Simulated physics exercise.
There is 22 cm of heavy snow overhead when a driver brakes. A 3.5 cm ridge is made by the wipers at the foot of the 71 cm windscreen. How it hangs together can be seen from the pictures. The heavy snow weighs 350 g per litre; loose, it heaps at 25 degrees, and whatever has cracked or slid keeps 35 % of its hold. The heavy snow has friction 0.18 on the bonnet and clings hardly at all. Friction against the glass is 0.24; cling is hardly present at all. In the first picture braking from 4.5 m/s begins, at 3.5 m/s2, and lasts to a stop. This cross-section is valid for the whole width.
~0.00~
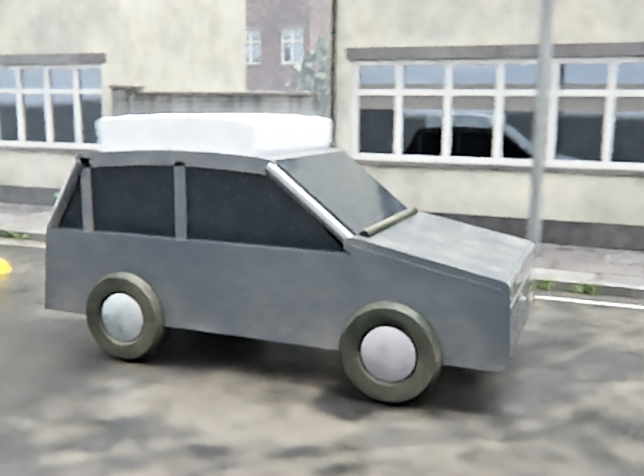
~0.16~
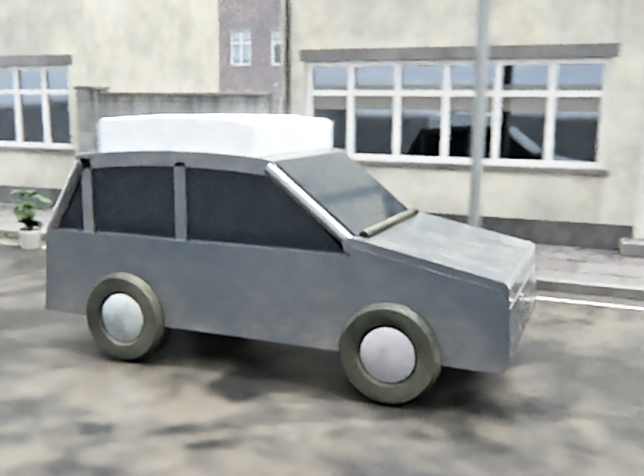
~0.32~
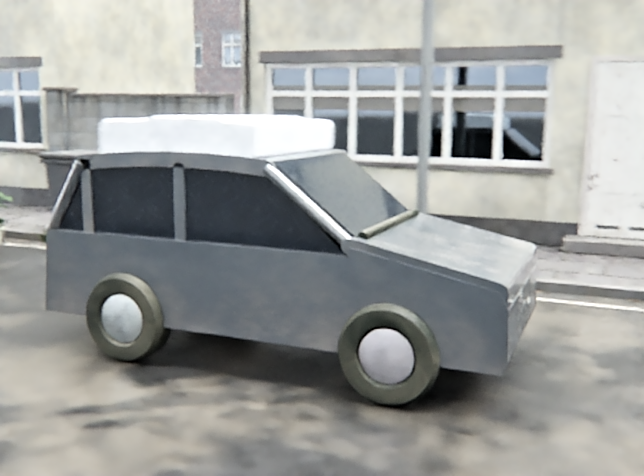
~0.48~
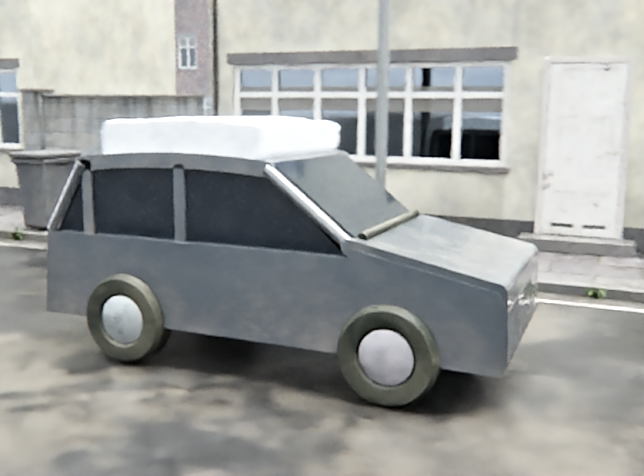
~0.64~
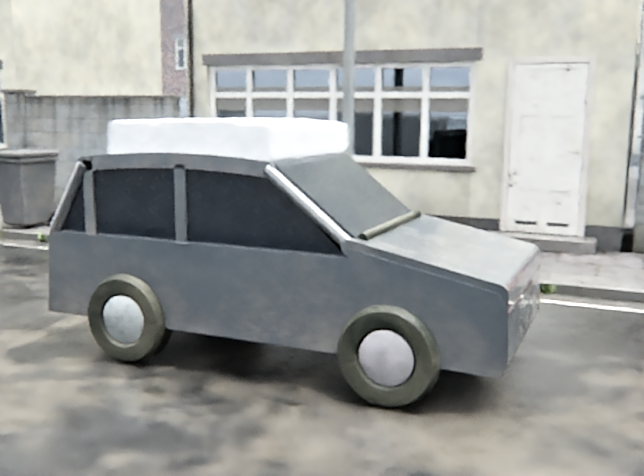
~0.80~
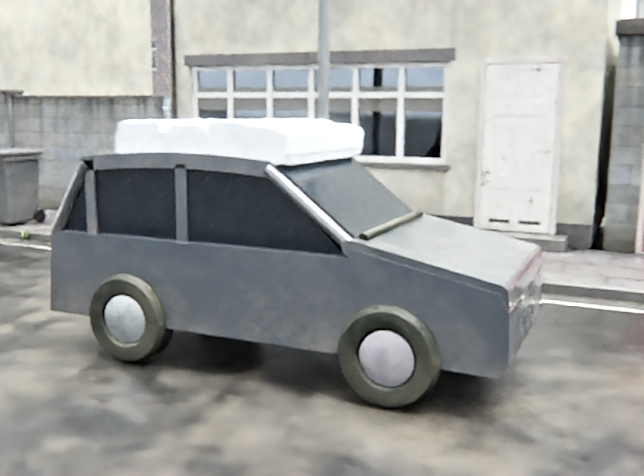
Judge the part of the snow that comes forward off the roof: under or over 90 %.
It ends up short of 90 %.
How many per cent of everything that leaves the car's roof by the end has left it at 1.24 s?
It comes to around 70 %.
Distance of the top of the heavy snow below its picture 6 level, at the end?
I'd put it at close to 0 cm.
By 1.24 s, 54 % of the snow is on the roof, 31 % on the glass, 16 % on the bonnet and none has gone off the nose.
By 1.75 s, 35 % of the snow is on the roof, 12 % on the glass, 40 % on the bonnet and 13 % has gone off the nose.
By 2.27 s, 35 % of the snow is on the roof, 5 % on the glass, 23 % on the bonnet and 37 % has gone off the nose.
By 2.79 s, 35 % of the snow is on the roof, 5 % on the glass, 11 % on the bonnet and 49 % has gone off the nose.
By 4.30 s, at the end, 35 % of the snow is on the roof, 5 % on the glass, 5 % on the bonnet and 55 % has gone off the nose.
